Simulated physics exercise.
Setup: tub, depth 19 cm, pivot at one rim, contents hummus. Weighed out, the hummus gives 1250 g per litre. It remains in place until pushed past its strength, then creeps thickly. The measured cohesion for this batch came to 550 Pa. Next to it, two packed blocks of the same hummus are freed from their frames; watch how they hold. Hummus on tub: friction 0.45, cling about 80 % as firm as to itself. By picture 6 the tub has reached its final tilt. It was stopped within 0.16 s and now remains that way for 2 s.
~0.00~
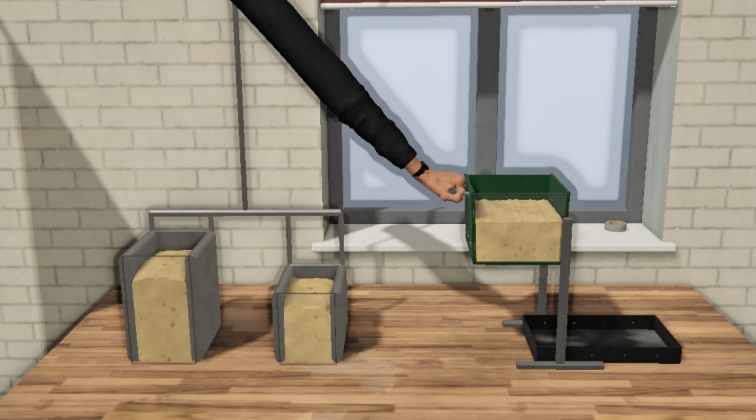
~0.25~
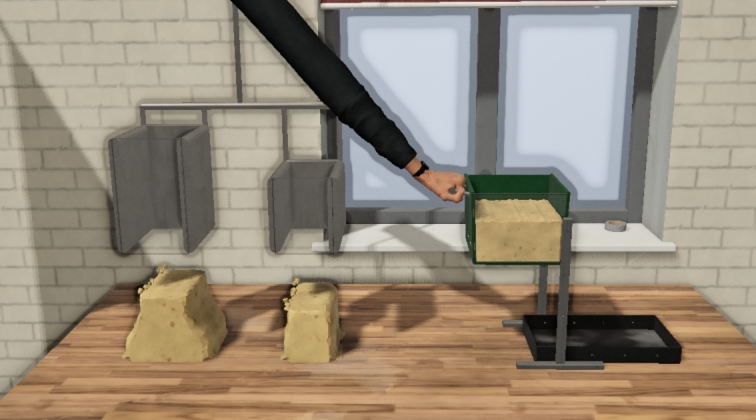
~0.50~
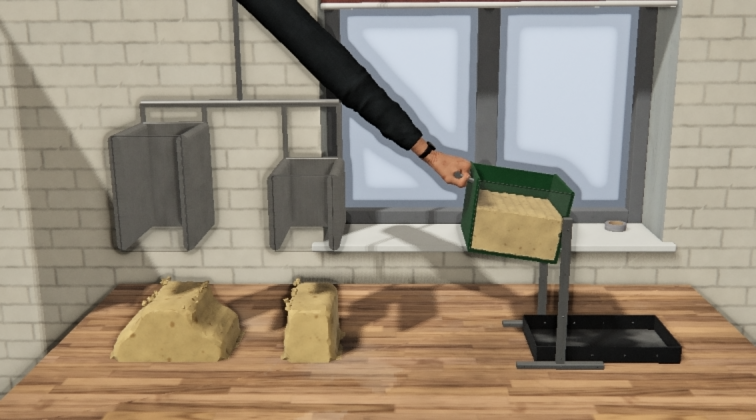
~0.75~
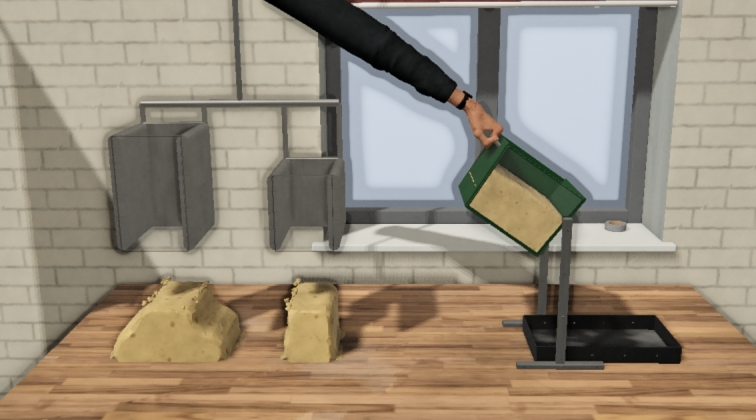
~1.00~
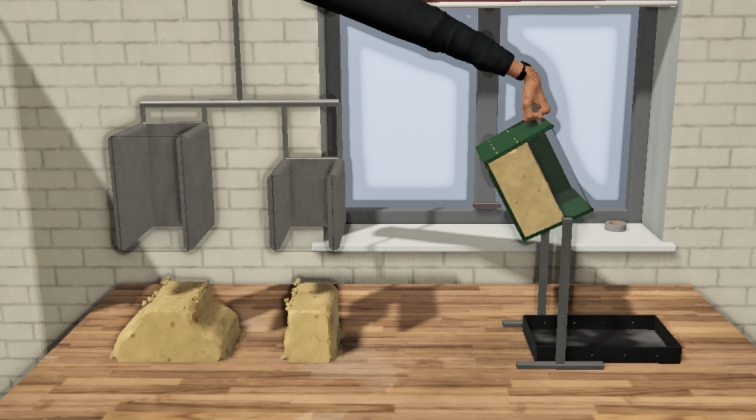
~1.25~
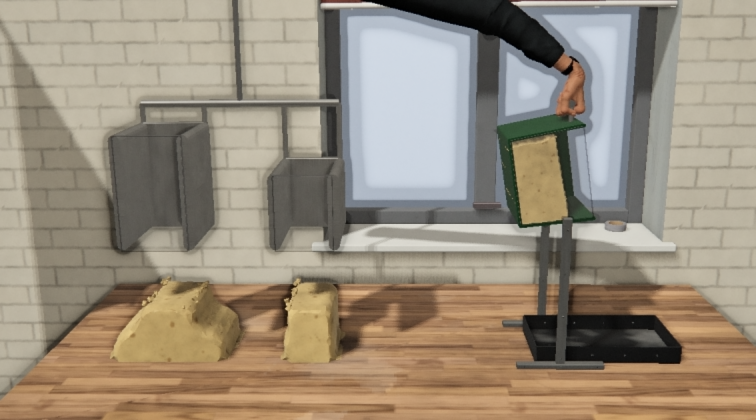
Two grey moulds lift off pale blocks, which slump, and a hand tilts a green tub rightward.
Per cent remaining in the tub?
Roughly 100 %.
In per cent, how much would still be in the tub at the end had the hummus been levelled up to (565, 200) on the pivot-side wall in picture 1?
I'd say close to 65 % stays in the tub.
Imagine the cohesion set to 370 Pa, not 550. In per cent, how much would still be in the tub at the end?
Around 80 per cent.
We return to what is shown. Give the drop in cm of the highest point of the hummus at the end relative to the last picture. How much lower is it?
Roughly 1 cm.
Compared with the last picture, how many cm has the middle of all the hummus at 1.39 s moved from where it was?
It has moved around 1 centimetres.
After 1.39 s, the tub is at 81 degrees and holds 100 %.
After 1.56 s, the tub is at 81 degrees and holds 100 %.
After 1.73 s, the tub is at 81 degrees and holds 100 %.
After 1.90 s, the tub is at 81 degrees and holds 100 %.
After 3.25 s, the tub is at 81 degrees and holds 100 %.
